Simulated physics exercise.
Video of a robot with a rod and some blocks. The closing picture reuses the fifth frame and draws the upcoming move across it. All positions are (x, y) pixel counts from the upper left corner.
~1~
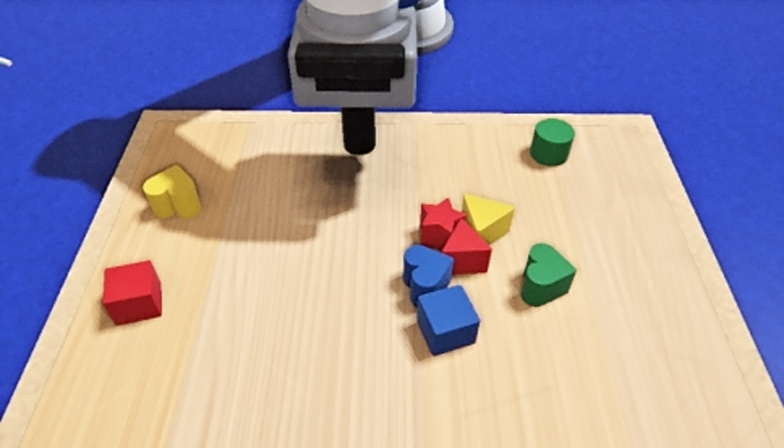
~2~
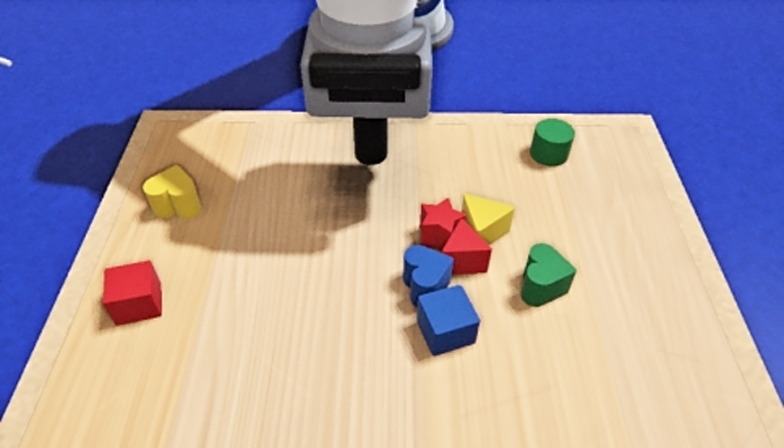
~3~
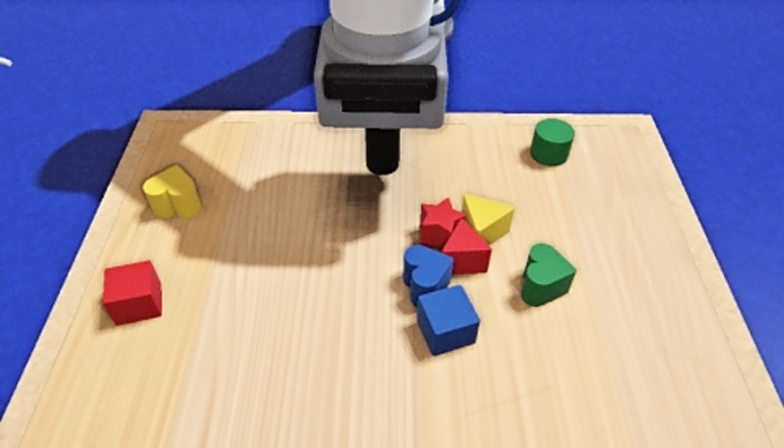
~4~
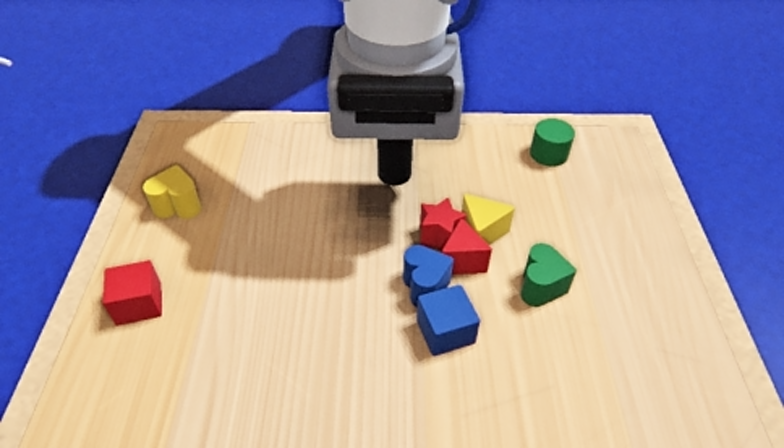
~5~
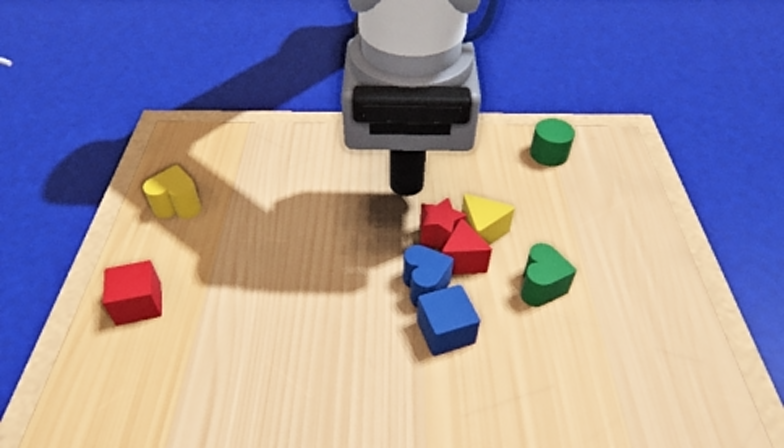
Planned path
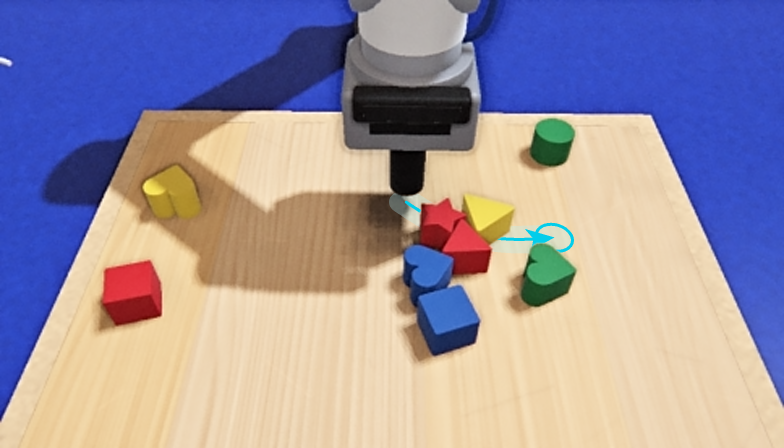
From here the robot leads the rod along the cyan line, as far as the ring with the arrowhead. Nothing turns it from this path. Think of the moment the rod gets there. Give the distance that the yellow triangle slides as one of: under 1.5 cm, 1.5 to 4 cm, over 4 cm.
My estimate: Beyond 4 cm.
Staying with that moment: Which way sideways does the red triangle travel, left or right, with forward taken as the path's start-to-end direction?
Out to the right.
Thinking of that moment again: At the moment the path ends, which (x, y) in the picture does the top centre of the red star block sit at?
Put as a pixel place, it's (481, 237).
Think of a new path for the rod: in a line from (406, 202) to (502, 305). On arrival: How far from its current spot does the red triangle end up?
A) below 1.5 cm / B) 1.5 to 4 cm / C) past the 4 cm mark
That would be C.
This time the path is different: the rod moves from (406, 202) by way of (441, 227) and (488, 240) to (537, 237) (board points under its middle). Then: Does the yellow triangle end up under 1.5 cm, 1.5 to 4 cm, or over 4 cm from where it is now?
It will move more than 4 cm.
Path on the board, from (406, 202) via (448, 226) and (501, 239), ending at (554, 238).
What follows on the original path. One third of the way, rod at (451, 209); red star block at (459, 228); red triangle at (481, 253), turned 20° clockwise; yellow triangle at (492, 211).
Two thirds of the way, rod at (505, 221); red star block at (481, 237), turned 50° clockwise; red triangle at (492, 266), turned 50° clockwise; yellow triangle at (542, 220), turned 15° clockwise.
At the end, rod at (560, 220); red star block at (481, 237), turned 50° clockwise; red triangle at (492, 266), turned 50° clockwise; yellow triangle at (597, 226), turned 45° clockwise; green heart block in place.
